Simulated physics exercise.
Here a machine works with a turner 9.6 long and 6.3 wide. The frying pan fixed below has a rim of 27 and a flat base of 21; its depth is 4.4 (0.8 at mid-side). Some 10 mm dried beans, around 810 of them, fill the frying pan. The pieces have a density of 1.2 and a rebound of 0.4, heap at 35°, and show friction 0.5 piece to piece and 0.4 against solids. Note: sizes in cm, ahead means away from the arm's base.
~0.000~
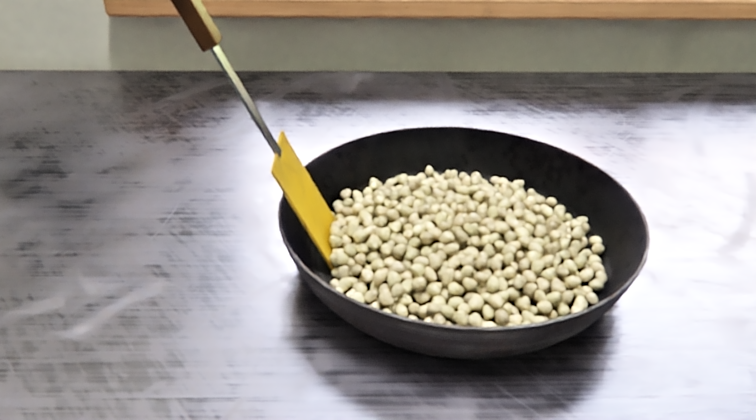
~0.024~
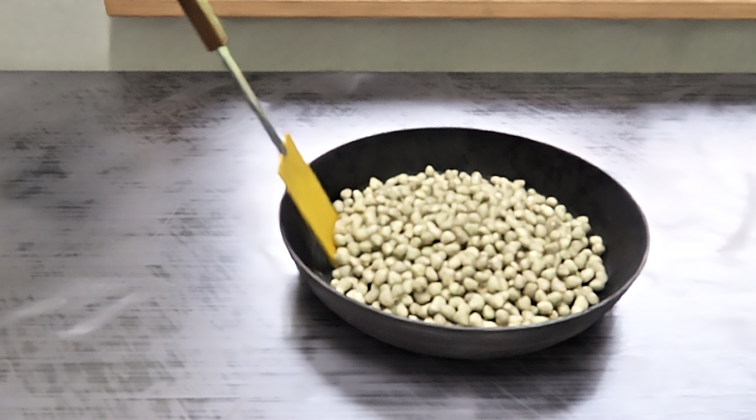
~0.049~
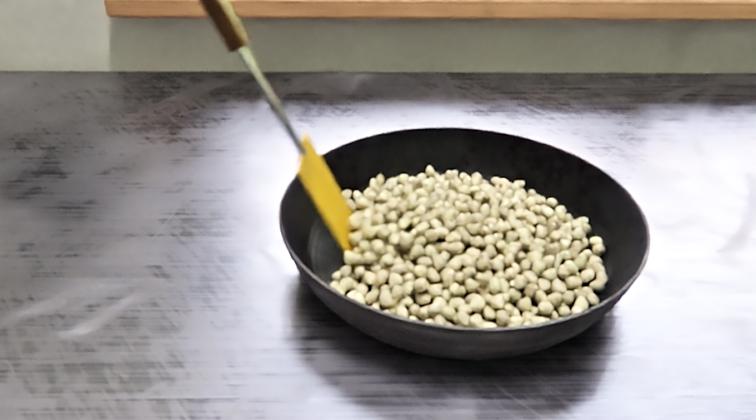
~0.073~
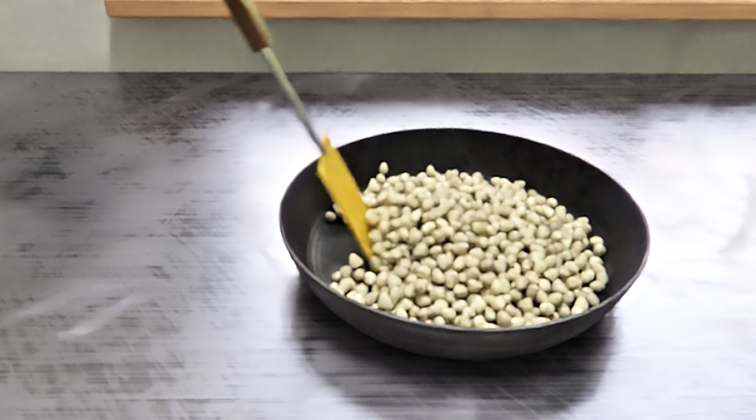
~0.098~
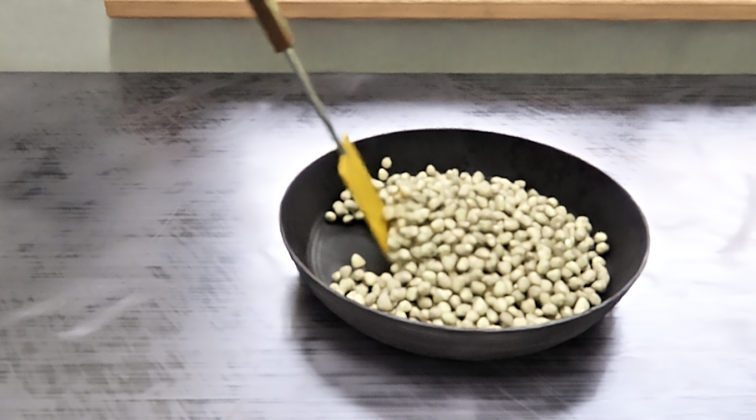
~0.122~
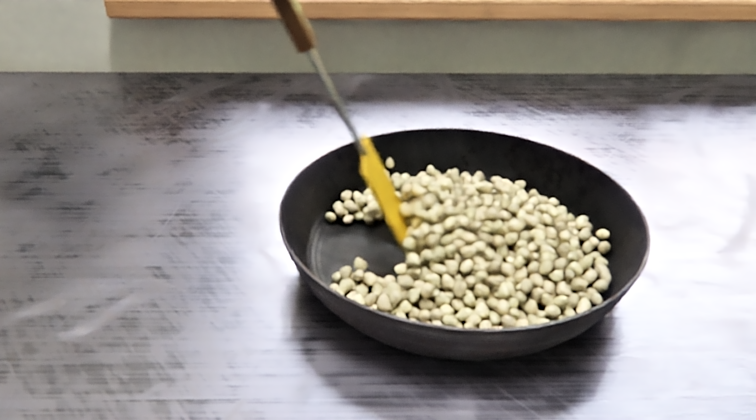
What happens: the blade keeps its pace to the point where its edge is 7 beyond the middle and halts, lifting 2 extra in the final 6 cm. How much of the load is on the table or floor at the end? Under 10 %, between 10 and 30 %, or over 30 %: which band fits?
The band that fits is under 10 %.
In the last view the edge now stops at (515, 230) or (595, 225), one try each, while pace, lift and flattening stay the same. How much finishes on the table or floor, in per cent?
Estimates, in order: 0 % and 10 %.
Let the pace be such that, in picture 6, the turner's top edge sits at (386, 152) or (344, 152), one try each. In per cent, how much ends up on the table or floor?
Close to 0 per cent in the first try and close to 0 per cent in the second.
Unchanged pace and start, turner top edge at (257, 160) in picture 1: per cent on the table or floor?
About 0%.
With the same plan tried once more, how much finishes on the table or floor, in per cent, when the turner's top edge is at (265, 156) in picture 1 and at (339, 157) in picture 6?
0 %.
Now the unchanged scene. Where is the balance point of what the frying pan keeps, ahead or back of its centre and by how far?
Some 4.0 cm ahead.
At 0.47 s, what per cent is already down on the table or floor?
My estimate is roughly 0 %.
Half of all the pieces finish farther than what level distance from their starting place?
Level distance of roughly 3 cm.
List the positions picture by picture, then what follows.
In the first frame, turner top edge at (277, 150), sloping 65°; upper third of the load around (452, 230), from x 330 to 600, top at y 170; 813 in the frying pan.
In the second frame, turner top edge at (282, 150), sloping 65°; upper third of the load around (451, 230), from x 330 to 600, top at y 170.
In the third frame, turner top edge at (302, 151), sloping 65°; upper third of the load around (449, 229), from x 330 to 600, top at y 170.
In the fourth frame, turner top edge at (322, 151), sloping 65°; upper third of the load around (451, 227), from x 330 to 600, top at y 170.
In the fifth frame, turner top edge at (343, 151), sloping 65°; upper third of the load around (458, 226), from x 330 to 605, top at y 165.
In the sixth frame, turner top edge at (364, 152), sloping 65°; upper third of the load around (464, 224), from x 330 to 605, top at y 165; 813 in the frying pan.
By 0.18 s, sloping 65°, highest piece 5 above the table; 813 in the frying pan.
By 0.24 s, sloping 65°, highest piece 5 above the table; 813 in the frying pan.
By 0.47 s, sloping 65°, highest piece 5 above the table; 808 in the frying pan, 1 on the table or floor, 4 on the blade or in flight.
By 1.52 s, sloping 65°, highest piece 5 above the table; 806 in the frying pan, 7 on the table or floor.
Final count, 806 in the frying pan, 7 on the table or floor. That is 1 % on the table or floor.
